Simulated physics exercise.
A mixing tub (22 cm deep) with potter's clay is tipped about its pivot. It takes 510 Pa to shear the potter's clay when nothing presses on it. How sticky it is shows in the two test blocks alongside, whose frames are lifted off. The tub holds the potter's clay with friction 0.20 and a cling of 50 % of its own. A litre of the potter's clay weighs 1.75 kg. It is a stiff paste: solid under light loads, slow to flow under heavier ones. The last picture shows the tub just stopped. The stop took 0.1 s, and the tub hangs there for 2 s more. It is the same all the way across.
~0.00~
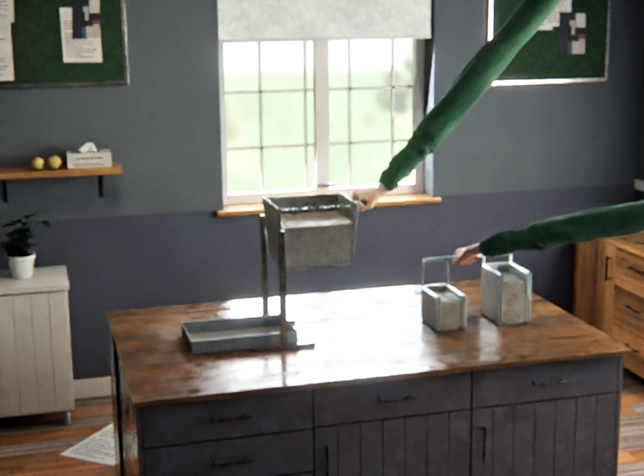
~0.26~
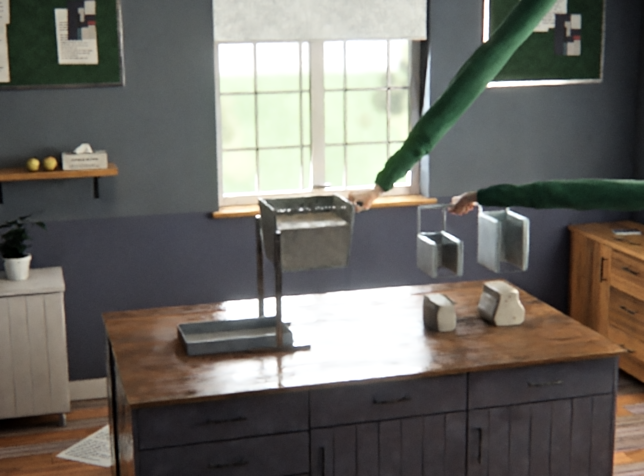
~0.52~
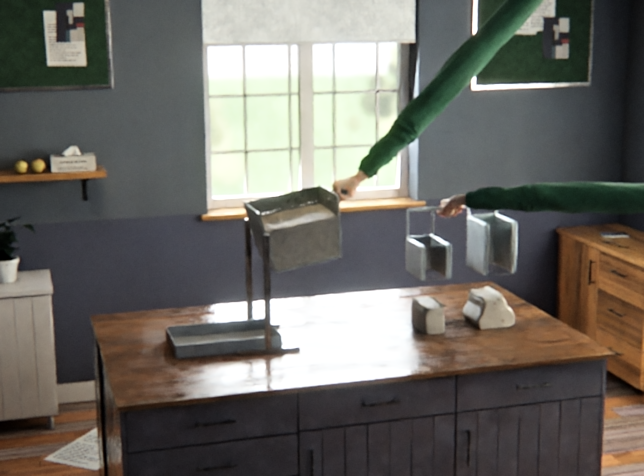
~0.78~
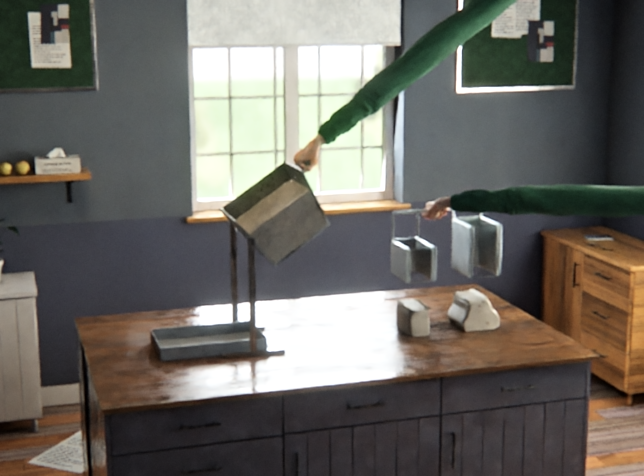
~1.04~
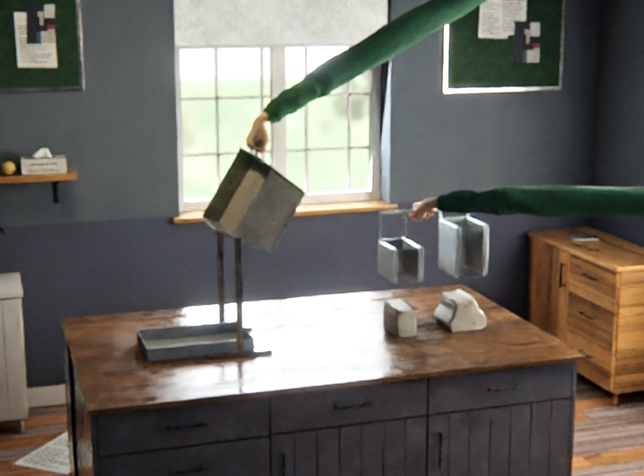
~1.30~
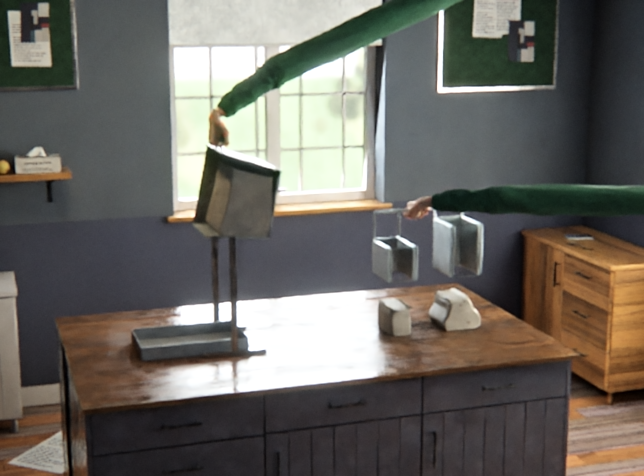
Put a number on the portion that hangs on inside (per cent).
About 65 %.
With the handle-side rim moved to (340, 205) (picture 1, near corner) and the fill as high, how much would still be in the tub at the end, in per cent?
Then about 100 %.
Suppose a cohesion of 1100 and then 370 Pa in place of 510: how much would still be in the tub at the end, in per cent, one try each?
In turn about 100 %, 65 %.
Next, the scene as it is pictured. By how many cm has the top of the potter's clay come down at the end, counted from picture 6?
About 11 cm.
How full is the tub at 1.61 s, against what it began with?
Some 80 per cent.
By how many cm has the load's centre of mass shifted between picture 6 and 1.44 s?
Roughly 4 cm.
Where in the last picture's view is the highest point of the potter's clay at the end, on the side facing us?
Near (238, 200).
After 1.44 s, the tub is at 79 degrees and holds 99 %.
After 1.61 s, the tub is at 79 degrees and holds 82 %.
After 1.78 s, the tub is at 79 degrees and holds 70 %.
After 1.95 s, the tub is at 79 degrees and holds 65 %.
After 3.30 s, the tub is at 79 degrees and holds 65 %.
